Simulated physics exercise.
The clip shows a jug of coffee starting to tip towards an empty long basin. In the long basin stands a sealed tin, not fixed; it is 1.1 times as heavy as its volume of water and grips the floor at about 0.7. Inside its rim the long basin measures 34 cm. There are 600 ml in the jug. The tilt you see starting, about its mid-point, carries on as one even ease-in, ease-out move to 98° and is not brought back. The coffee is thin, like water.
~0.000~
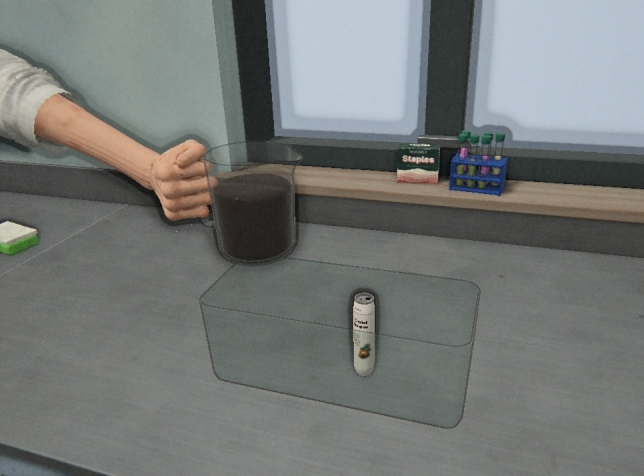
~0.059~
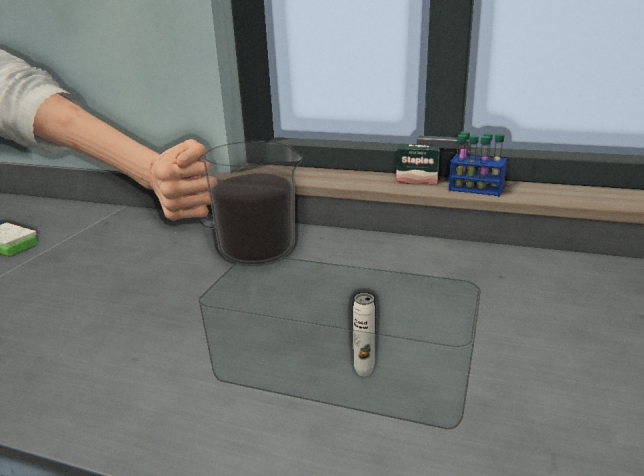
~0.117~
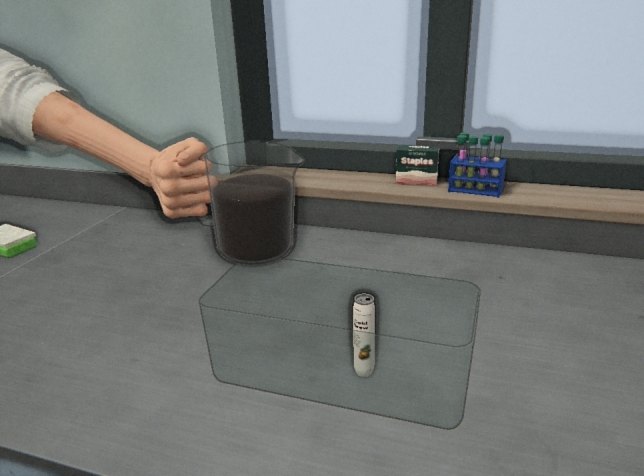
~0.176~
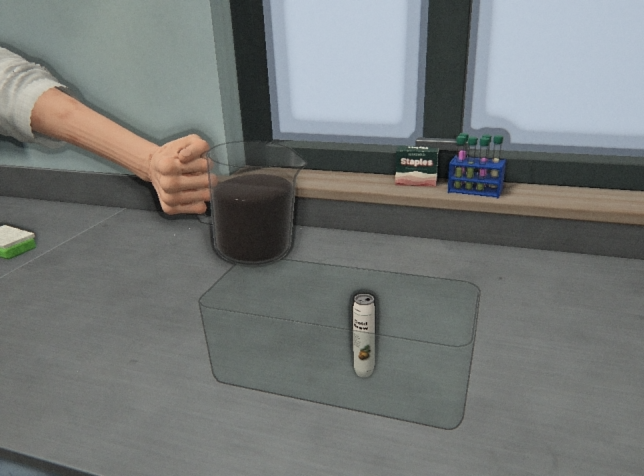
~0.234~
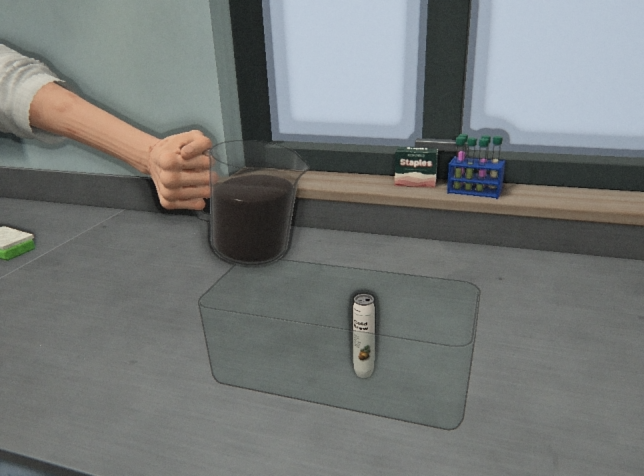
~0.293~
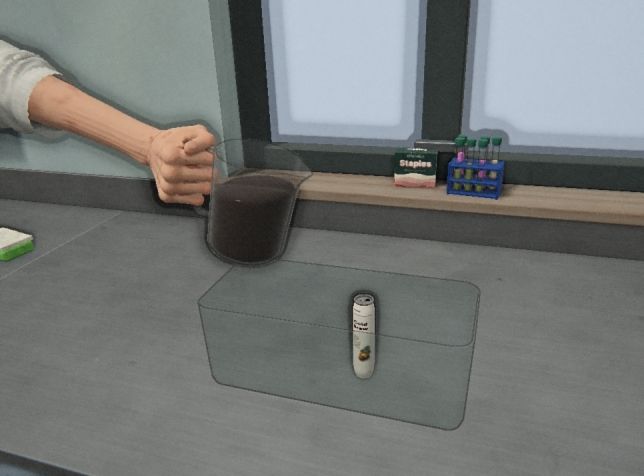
A fist at the left, on a bare forearm with a pale rolled sleeve, holds a clear jug of dark coffee over a grey counter by a window, seen from slightly above. An empty see-through basin sits below with a white tin, while a staples box and blue tube rack line the wooden sill. The jug slowly leans a little rightward; the camera stays still.
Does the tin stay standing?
The tin goes over.
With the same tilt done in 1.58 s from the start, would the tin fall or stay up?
The tin topples.
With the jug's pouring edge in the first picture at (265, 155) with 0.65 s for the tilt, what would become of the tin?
Then it keeps standing.
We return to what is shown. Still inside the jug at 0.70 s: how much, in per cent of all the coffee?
Some 92 per cent.
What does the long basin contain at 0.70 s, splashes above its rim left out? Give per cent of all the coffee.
Some 1 per cent.
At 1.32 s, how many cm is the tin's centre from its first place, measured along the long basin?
About 7 cm.
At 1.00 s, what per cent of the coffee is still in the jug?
Near 42 in a hundred.
By 0.70 s the tilt is 65° and 92 per cent is still to pour; the tin stands where it began.
By 1.00 s the tilt is 94° and 41 per cent is still to pour; the tin leans 7°.
By 1.32 s the tilt is 98° and 8 per cent is still to pour; the tin lies on its side.
By 1.66 s the tilt is 98° and 1 per cent is still to pour; the tin lies on its side.
At rest the tin lies on its side.
